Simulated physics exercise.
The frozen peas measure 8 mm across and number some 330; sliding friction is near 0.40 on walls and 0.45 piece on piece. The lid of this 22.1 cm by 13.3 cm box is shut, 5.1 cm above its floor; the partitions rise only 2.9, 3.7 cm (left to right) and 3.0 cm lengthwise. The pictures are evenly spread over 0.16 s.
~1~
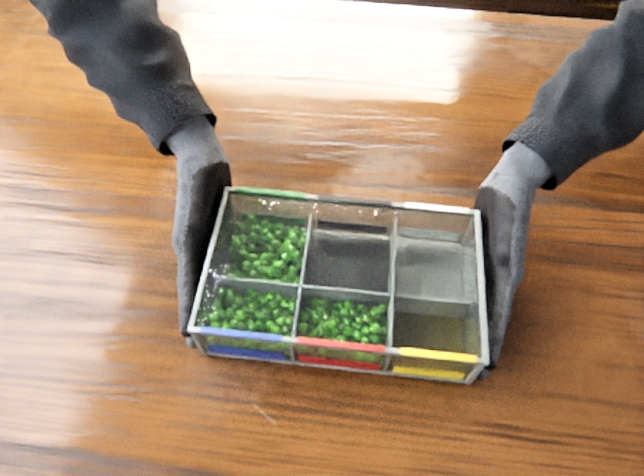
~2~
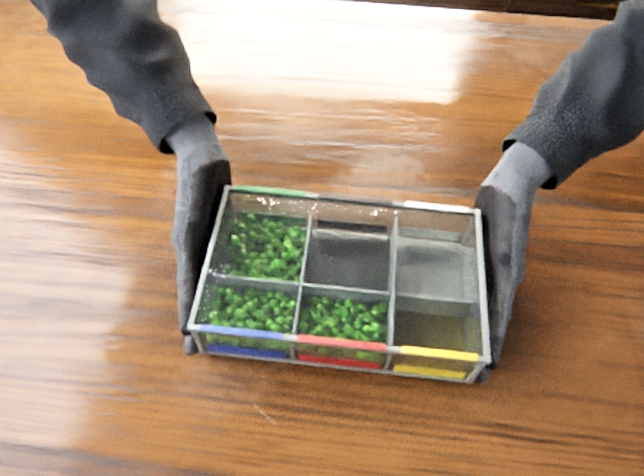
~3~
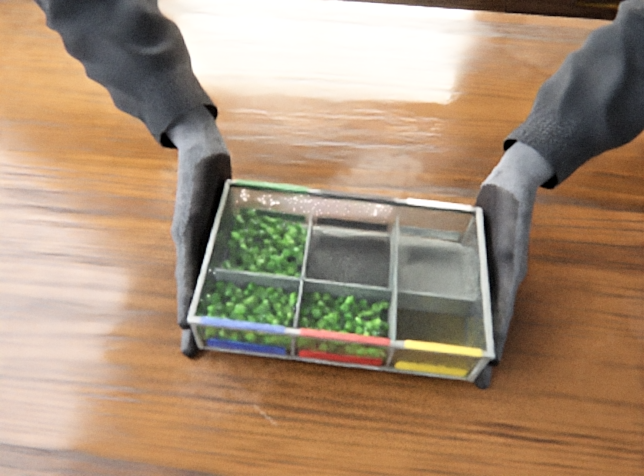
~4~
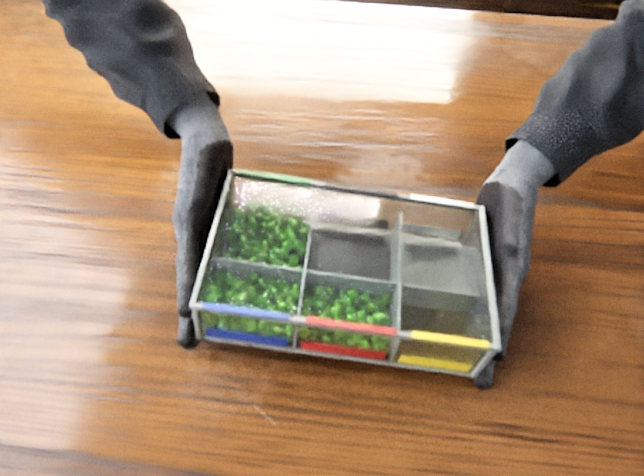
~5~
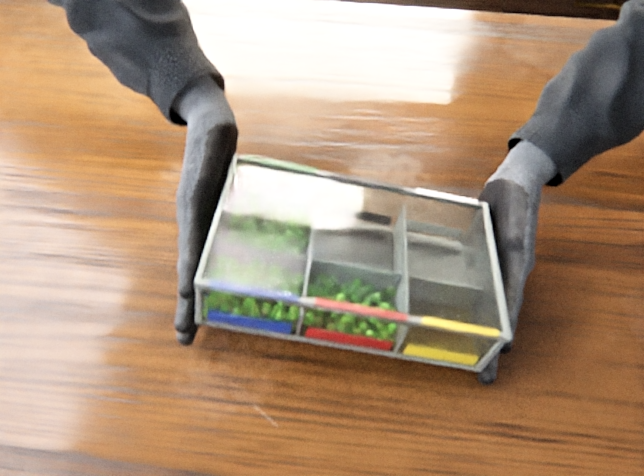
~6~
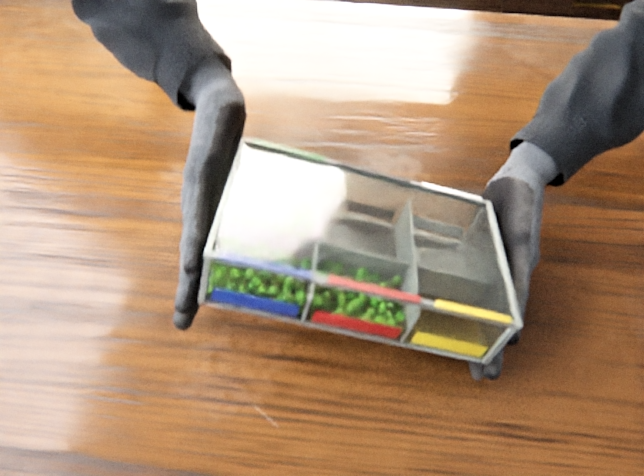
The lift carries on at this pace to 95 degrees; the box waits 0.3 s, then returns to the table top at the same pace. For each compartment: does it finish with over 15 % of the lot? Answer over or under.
Red under, blue under, green over, yellow under, white over, black over.
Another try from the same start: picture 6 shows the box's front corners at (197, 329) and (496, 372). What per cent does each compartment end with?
Red 65, blue 25, green 0, yellow 10, white 0, black 0.
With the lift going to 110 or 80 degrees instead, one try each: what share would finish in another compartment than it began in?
About 80 and 55 per cent.
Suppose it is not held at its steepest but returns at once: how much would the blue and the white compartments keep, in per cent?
Blue 5; white 20.
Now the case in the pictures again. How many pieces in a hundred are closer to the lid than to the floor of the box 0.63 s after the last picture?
Roughly 70 per cent.
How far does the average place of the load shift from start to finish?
About 8.0 cm.
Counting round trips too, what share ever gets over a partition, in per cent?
About 70 per cent.
Then, 0.63 s after the last picture, tilt 95 degrees; red 15 %, blue 10 %, green 25 %, white 15 %, black 35 %.
Then, 1.06 s after the last picture, tilt 53 degrees; red 5 %, green 25 %, white 25 %, black 40 %.
Then, 1.56 s after the last picture, tilt 0 degrees; red 5 %, green 25 %, white 30 %, black 40 %.
In the end, red 5 %, blue 0 %, green 25 %, yellow 0 %, white 30 %, black 40 %.
